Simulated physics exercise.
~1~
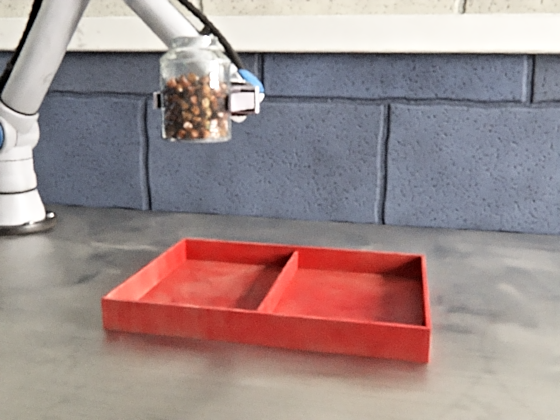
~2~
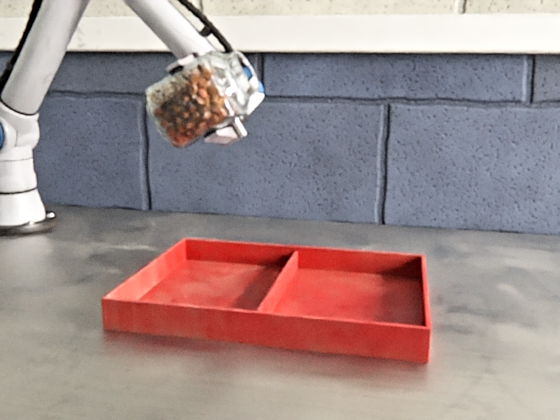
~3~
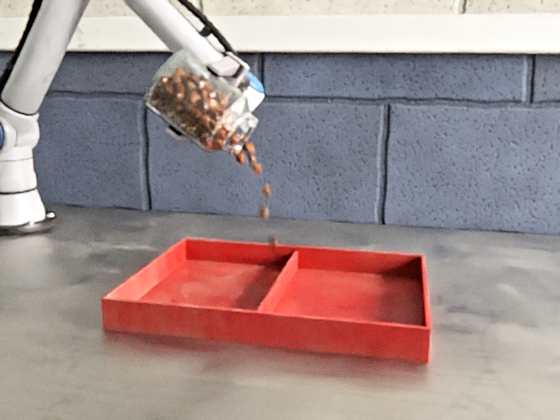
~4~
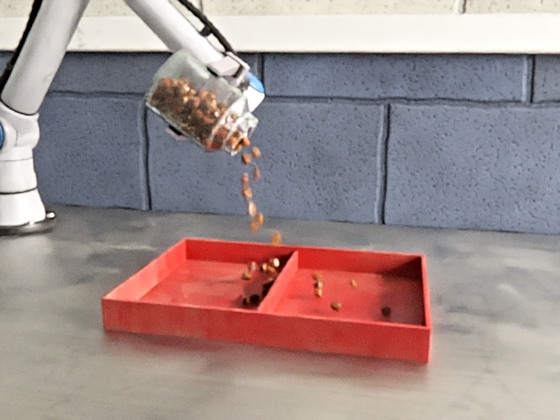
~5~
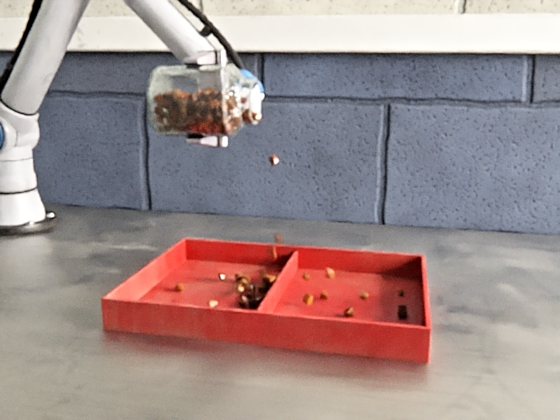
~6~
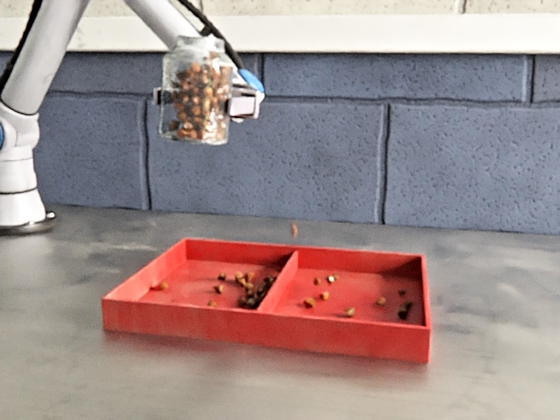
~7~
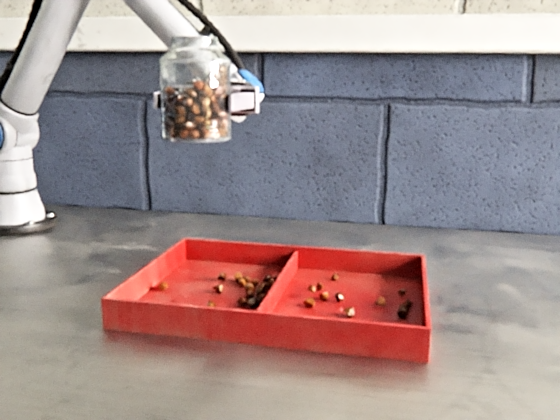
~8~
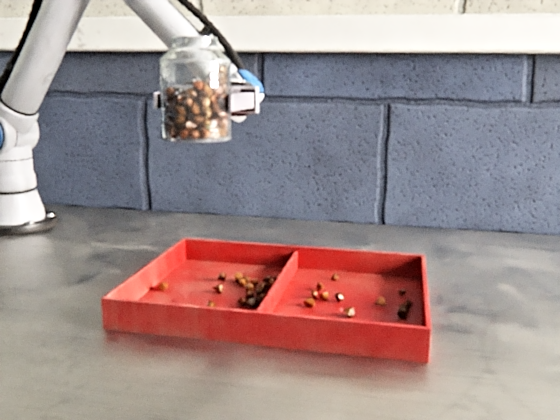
A white robot arm reaches in from the upper left, gripping a clear jar of brown pellets above a grey table, seen from the front and slightly above, with a blue block wall behind. Below the jar sits a red tray split into two parts by a cross wall. The arm tips the jar over towards the right until its mouth points downward, and pellets stream out, scattering on both sides of the divider. It then turns the jar back upright as the last pellets drop. Most pellets remain in the jar, while a small scattering lies in the tray, more in the left part than the right.
